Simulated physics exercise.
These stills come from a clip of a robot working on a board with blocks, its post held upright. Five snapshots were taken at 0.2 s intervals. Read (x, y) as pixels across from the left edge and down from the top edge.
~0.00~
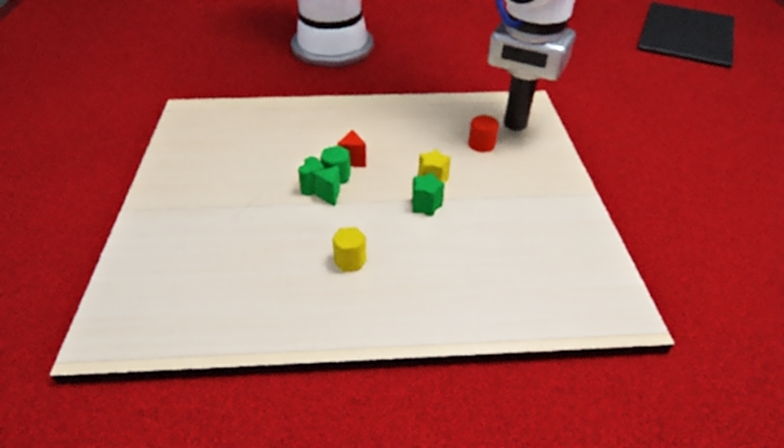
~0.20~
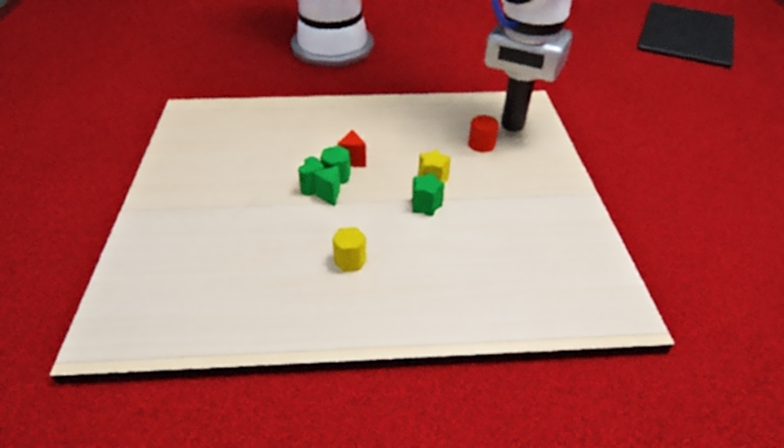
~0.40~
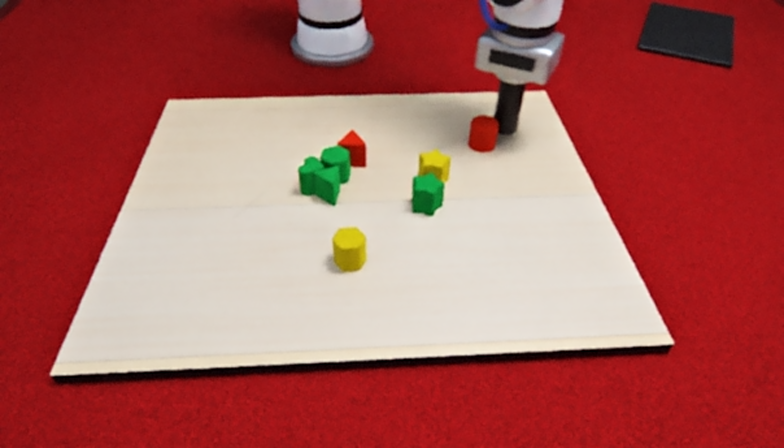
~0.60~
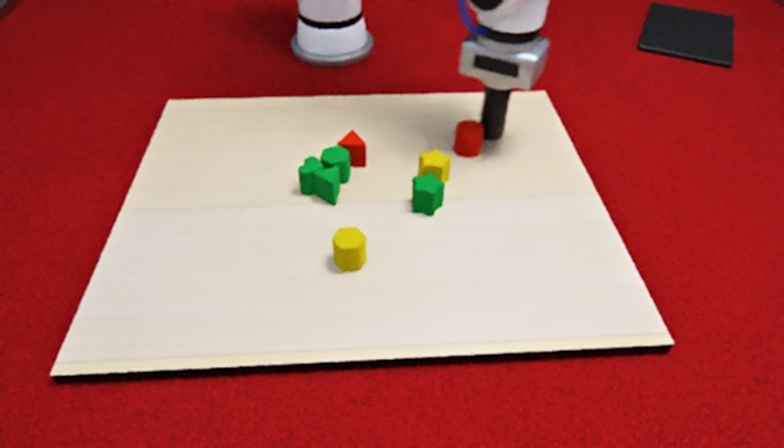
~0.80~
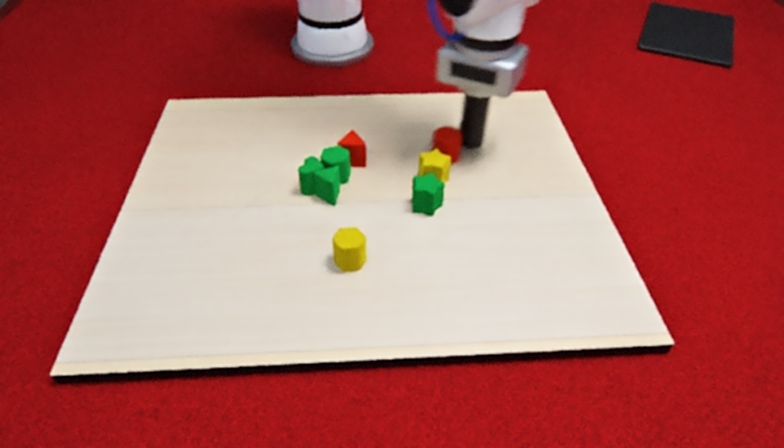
The footage shows a robot arm with a dark post above a pale board of red, green and yellow blocks; the post moves left to the red cylinder and pushes it left, close to the yellow star-shaped block.
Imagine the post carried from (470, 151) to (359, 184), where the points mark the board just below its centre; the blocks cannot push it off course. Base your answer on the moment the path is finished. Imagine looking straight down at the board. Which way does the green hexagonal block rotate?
Spins counterclockwise.
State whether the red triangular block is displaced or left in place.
The red triangular block moves.
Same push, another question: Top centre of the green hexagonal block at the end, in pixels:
At (303, 151).
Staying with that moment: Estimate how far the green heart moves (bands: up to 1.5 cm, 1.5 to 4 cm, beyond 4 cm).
Less than 1.5 cm.
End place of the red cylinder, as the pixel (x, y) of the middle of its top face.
The red cylinder ends near (333, 152).
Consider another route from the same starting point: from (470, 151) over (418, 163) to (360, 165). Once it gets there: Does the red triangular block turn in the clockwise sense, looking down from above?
I believe so.
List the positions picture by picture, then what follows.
The first frame shows post's lower end at (515, 125); green heart at (311, 164); green hexagonal block at (335, 154); red triangular block at (352, 138); red cylinder at (485, 122).
The second frame shows post at (513, 126); blocks still.
The third frame shows post at (504, 129); blocks still.
The fourth frame shows post at (491, 135); red cylinder at (470, 127).
The fifth frame shows post at (471, 143); green heart at (311, 164); green hexagonal block at (335, 154); red triangular block at (352, 138); red cylinder at (448, 134).
On the path given first. One third of the way, post at (434, 153); red cylinder at (409, 142).
Two thirds of the way, post at (397, 164); red triangular block at (346, 137), turned 20° clockwise; red cylinder at (369, 149).
At the end, post at (358, 175); green heart at (302, 167), turned 45° anticlockwise; green hexagonal block at (303, 151), turned 25° anticlockwise; red triangular block at (338, 133), turned 75° clockwise; red cylinder at (333, 152).
